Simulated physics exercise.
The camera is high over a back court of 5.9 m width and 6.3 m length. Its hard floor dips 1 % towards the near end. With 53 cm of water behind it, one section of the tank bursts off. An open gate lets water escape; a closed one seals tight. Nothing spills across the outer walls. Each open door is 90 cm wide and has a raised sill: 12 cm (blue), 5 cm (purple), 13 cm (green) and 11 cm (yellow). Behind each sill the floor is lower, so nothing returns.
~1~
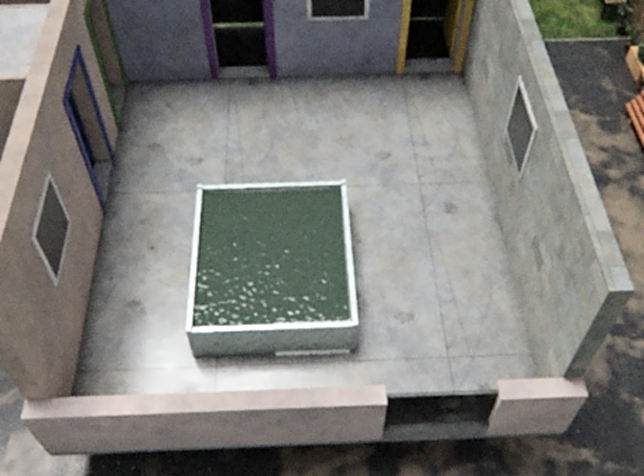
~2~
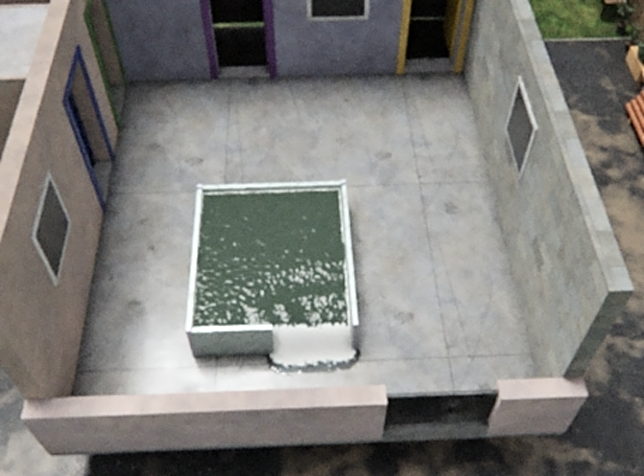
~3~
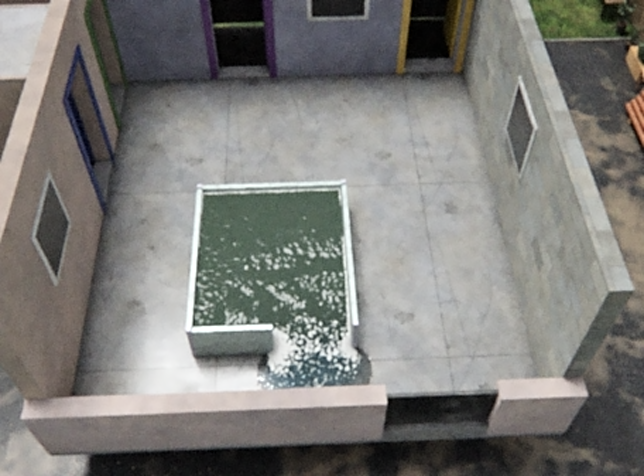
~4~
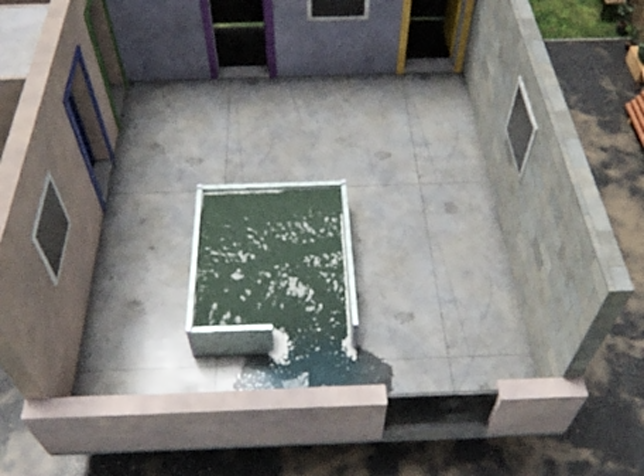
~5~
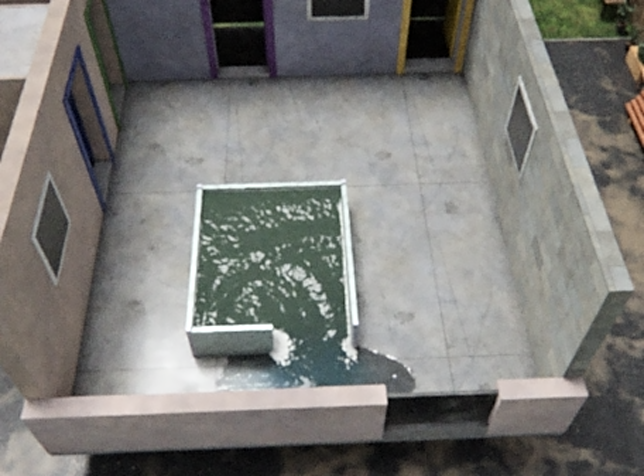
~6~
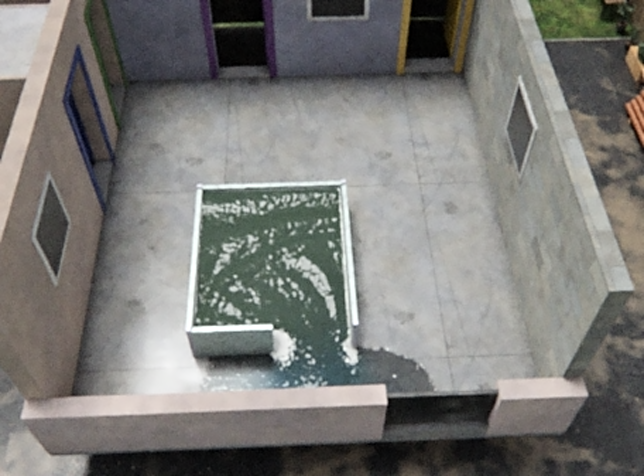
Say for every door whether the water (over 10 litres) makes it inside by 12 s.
Within that time: At the blue door it keeps below the limit; at the purple door it passes the limit; at the green door it stays under the limit; at the yellow door it does not reach the limit.
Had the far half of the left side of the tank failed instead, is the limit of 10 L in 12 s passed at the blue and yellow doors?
Then: Blue past it, yellow not over.
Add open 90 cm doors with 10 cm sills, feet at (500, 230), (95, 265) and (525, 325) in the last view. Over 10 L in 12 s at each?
In turn: Not over, below, over.
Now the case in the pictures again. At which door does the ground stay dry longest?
The purple one.
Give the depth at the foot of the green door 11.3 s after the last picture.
About 7.5 cm.
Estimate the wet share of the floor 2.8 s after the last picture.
About 40 per cent.
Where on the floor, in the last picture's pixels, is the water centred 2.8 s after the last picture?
Near (298, 310).
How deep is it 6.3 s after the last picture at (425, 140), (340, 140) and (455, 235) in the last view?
About 3, 3 and 5 cm.
Then, 0.7 s after the last picture water covers 15 % of the floor and is deepest (44 cm) near (318, 415); blue door not reached, purple door not reached, green door not reached, yellow door not reached.
Then, 1.5 s after the last picture water covers 25 % of the floor and is deepest (40 cm) near (318, 415); blue door not reached, purple door not reached, green door not reached, yellow door not reached.
Then, 2.8 s after the last picture water covers 40 % of the floor and is deepest (27 cm) near (318, 415); blue door 2 cm at the sill, 0 L in, purple door not reached, green door not reached, yellow door not reached.
Then, 6.3 s after the last picture water covers 95 % of the floor and is deepest (16 cm) near (318, 415); blue door 3 cm at the sill, 0 L in, purple door 10 cm at the sill, 2 L in, green door 4 cm at the sill, 0 L in, yellow door 8 cm at the sill, 0 L in.
Then, 11.3 s after the last picture water covers 100 % of the floor and is deepest (12 cm) near (102, 228); blue door 10 cm at the sill, 0 L in, purple door 6 cm at the sill, 30 L in, green door 8 cm at the sill, 0 L in, yellow door 4 cm at the sill, 0 L in.
